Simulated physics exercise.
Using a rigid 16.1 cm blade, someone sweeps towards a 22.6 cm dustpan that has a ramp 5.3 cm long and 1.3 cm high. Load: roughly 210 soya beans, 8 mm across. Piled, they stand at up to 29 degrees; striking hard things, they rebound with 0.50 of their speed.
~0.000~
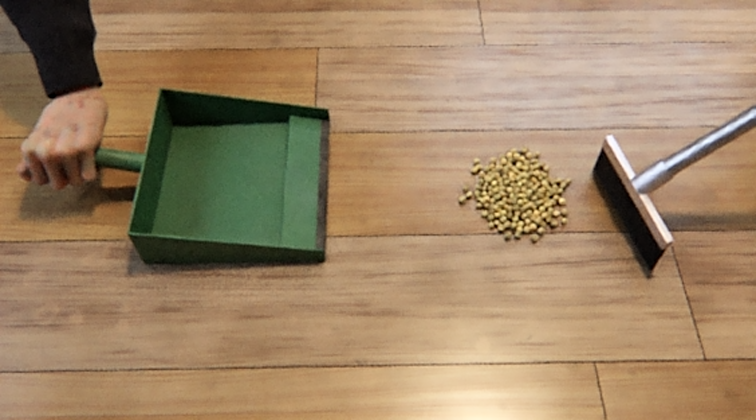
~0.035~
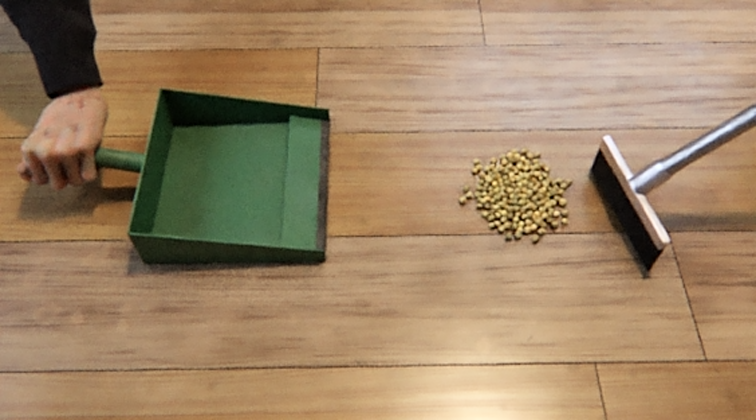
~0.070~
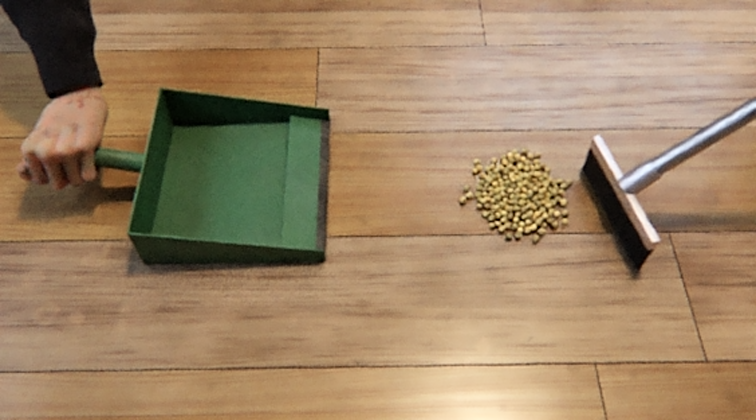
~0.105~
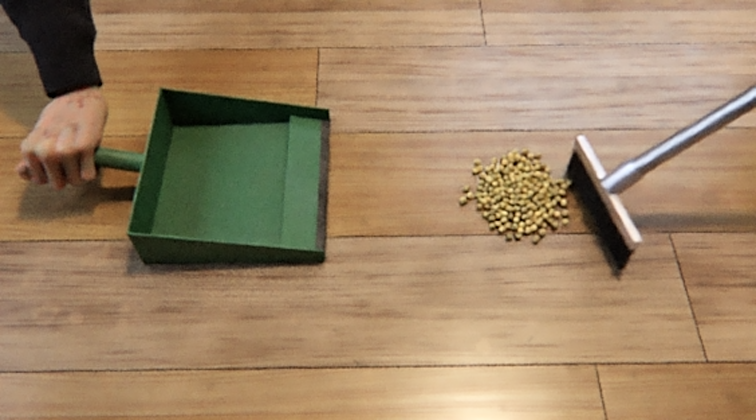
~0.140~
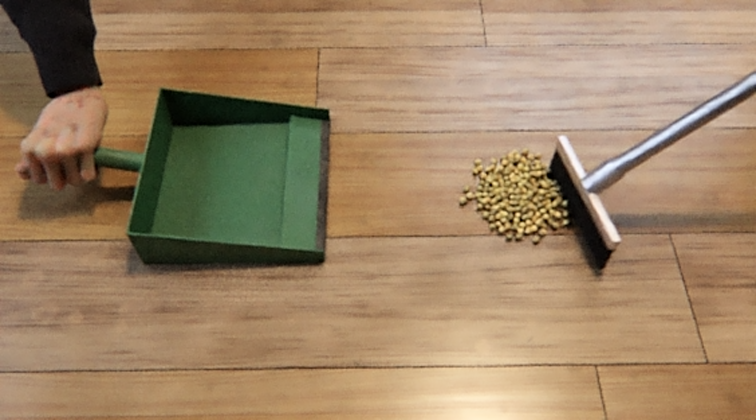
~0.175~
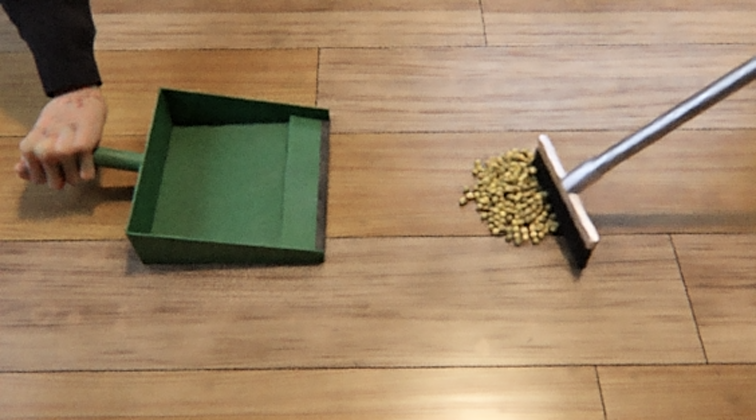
The video shows a hand holding a green dustpan still on a wooden floor while a broom-like blade on a metal handle moves left, meets a pile of small yellowish beans, and pushes its right edge slightly leftward.
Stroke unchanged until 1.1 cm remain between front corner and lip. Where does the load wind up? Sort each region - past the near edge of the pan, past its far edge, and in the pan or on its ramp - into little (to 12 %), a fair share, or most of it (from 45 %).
Near side: A fair share, far side: Little, pan: A fair share.
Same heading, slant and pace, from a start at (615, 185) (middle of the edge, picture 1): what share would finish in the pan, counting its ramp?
It would come to about 15 in a hundred.
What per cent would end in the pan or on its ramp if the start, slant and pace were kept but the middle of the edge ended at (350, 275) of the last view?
Some 15 per cent.
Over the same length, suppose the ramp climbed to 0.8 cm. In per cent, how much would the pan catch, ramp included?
Roughly 20 per cent.
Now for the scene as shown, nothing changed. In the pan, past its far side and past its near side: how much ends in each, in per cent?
Near side 20 %, far side 5 %, pan 15 %.
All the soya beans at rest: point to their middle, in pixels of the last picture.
Est. centre at rest: (332, 210) px.
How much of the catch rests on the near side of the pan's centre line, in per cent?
Something like 70 in a hundred.
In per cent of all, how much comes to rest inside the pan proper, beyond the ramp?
About 0 %.
After 0.37 s, middle of the blade 16 cm from the lip; 0 % over the lip, far side 0 %, near side 10 %.
After 0.50 s, middle of the blade 7 cm from the lip; 0 % over the lip, far side 0 %, near side 15 %.
After 0.76 s, middle of the blade 3 cm from the lip; 20 % over the lip, far side 5 %, near side 20 %.
At rest (1.4 s), near side 20 %, far side 5 %, pan 15 %, in front of the lip or behind the blade 55 %.
